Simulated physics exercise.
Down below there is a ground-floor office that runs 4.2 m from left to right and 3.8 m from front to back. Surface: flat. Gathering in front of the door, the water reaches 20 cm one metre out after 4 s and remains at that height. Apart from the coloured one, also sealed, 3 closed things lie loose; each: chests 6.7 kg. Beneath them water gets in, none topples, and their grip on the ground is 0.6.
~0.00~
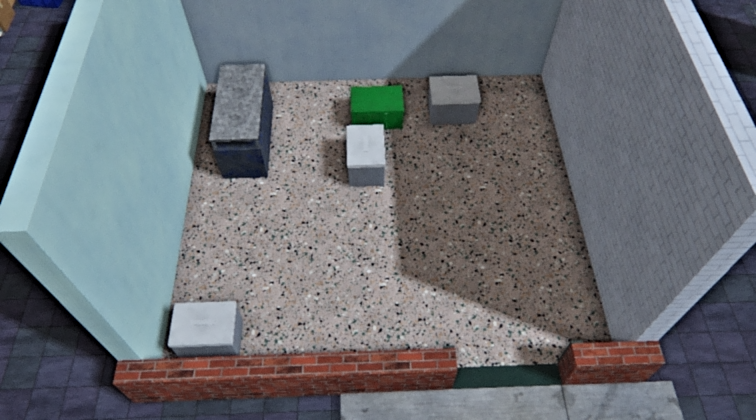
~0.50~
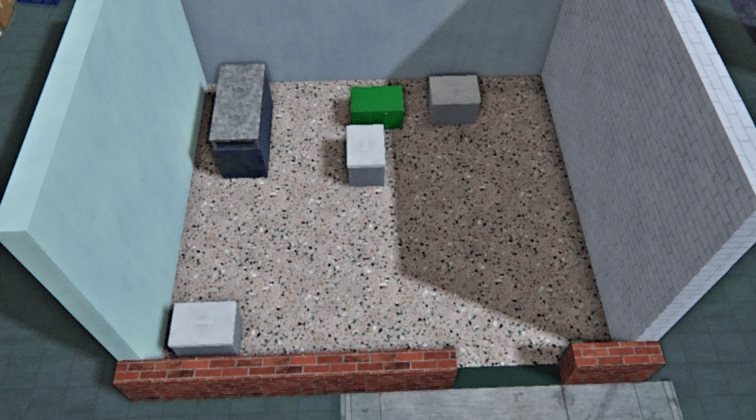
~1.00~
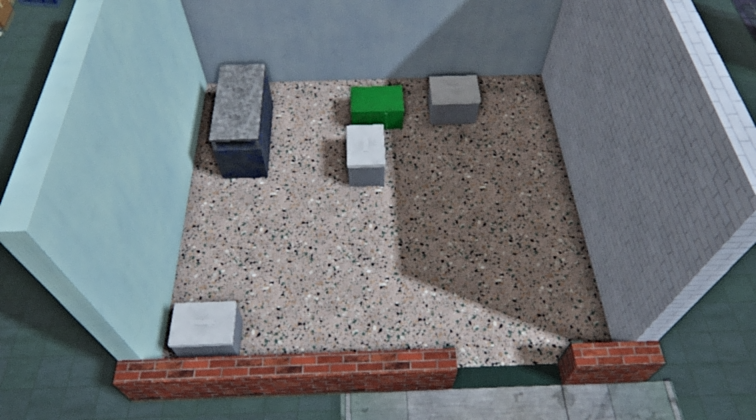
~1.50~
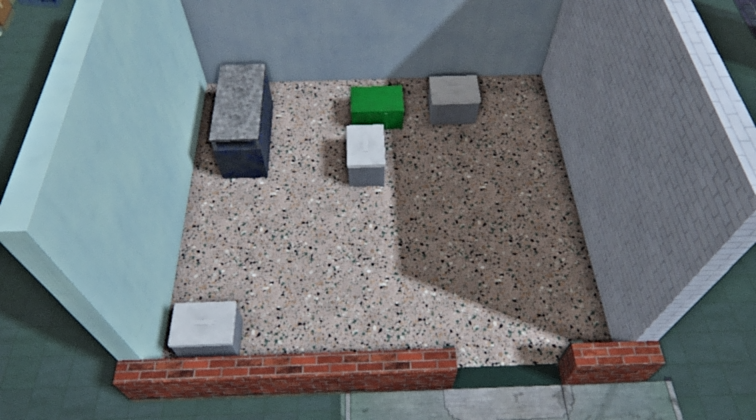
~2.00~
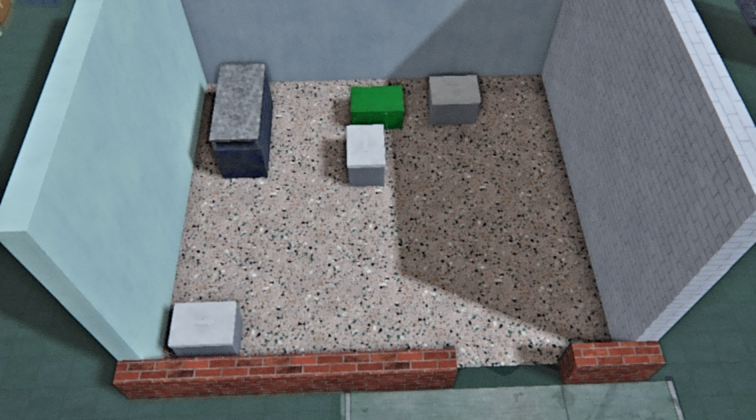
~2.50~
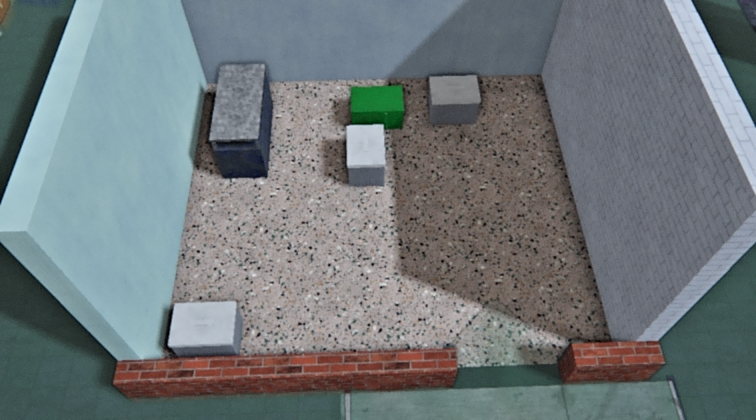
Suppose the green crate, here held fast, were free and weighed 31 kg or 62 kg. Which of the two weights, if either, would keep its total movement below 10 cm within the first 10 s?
I predict even the lighter option keeps it in place.
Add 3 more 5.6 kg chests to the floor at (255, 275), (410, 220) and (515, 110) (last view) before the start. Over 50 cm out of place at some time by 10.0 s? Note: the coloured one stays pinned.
In that order: Under, over, over.
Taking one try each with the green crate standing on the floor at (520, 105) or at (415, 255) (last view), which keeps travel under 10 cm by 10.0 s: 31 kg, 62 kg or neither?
In turn: The lighter mass suffices; the lighter mass suffices.
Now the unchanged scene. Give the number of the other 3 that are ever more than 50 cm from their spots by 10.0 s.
2.
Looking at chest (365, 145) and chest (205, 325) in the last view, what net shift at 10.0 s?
140 cm, 0 cm.
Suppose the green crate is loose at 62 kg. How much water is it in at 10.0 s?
Depth: Approx. 8 cm.
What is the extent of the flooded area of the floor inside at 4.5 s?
Near 6.5 m2 in all.
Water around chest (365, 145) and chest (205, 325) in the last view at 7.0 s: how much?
4 and 0 cm.
After 3.5 s the green crate would be 0 cm from its start with 31 kg and 0 cm from its start with 62 kg; 0 cm of water round it then.
After 4.5 s the green crate would be 0 cm from its start with 31 kg and 0 cm from its start with 62 kg; 0 cm of water round it then.
After 7.0 s the green crate would be 0 cm from its start with 31 kg and 0 cm from its start with 62 kg; 4 cm of water round it then.
After 10.0 s the green crate would be 0 cm from its start with 31 kg and 0 cm from its start with 62 kg; 8 cm of water round it then.
